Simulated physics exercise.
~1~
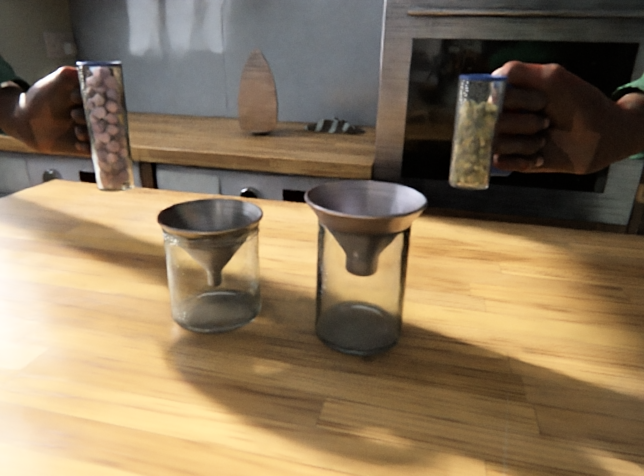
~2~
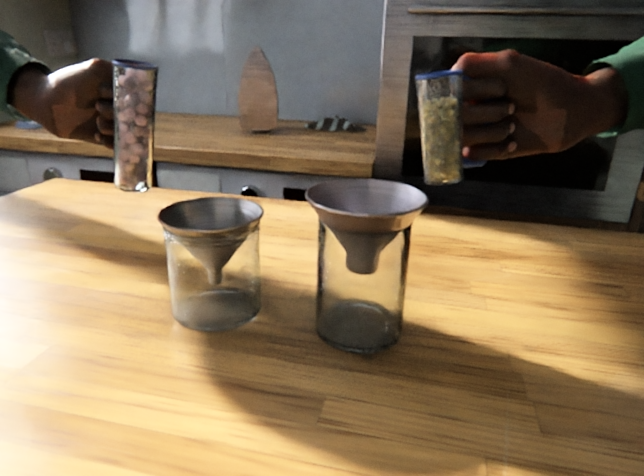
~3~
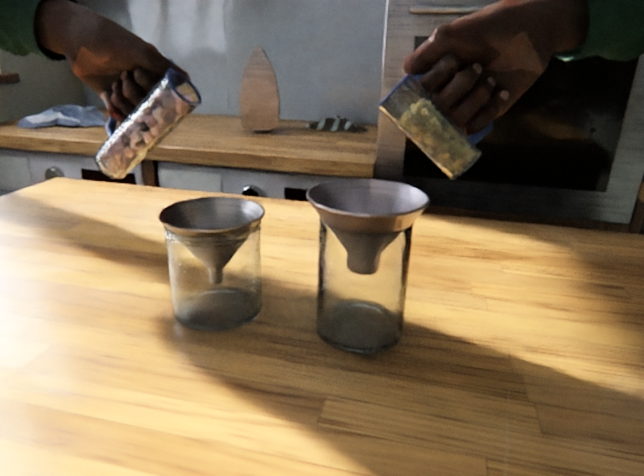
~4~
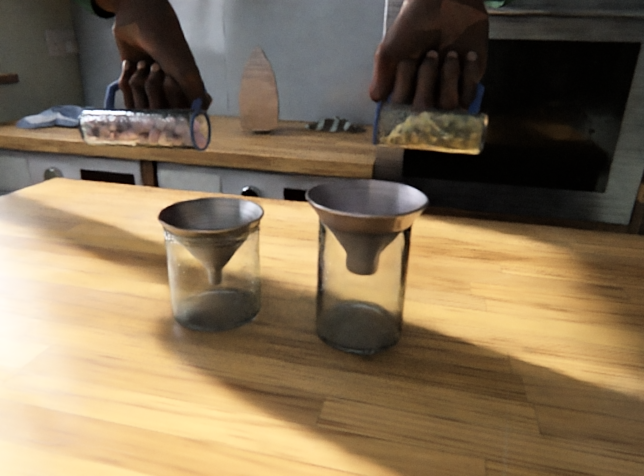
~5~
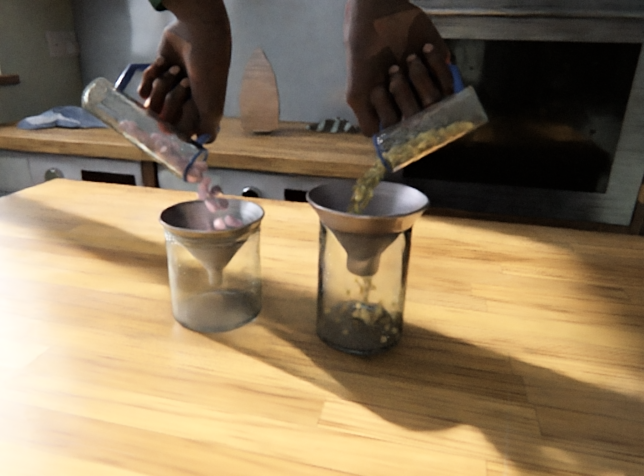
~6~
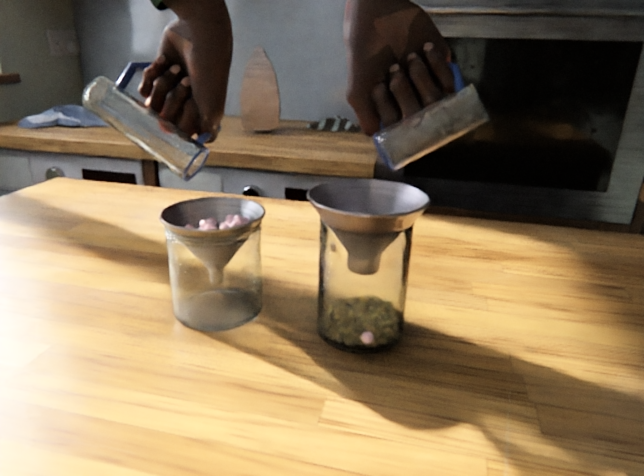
To begin with, two hands hold clear cups above a wooden counter, the left filled with pinkish pieces and the right with smaller yellow-green ones, while two glass jars with metal funnels stand empty below. The hands move inward and tip the cups onto their sides, with nothing spilling yet. They then tilt further and both cups pour into the funnels. The greenish pieces run through into the right jar, while the pink ones gather in the left funnel. At the end, both cups are empty, the pink pieces sit jammed above an empty left jar, and the right funnel has cleared.
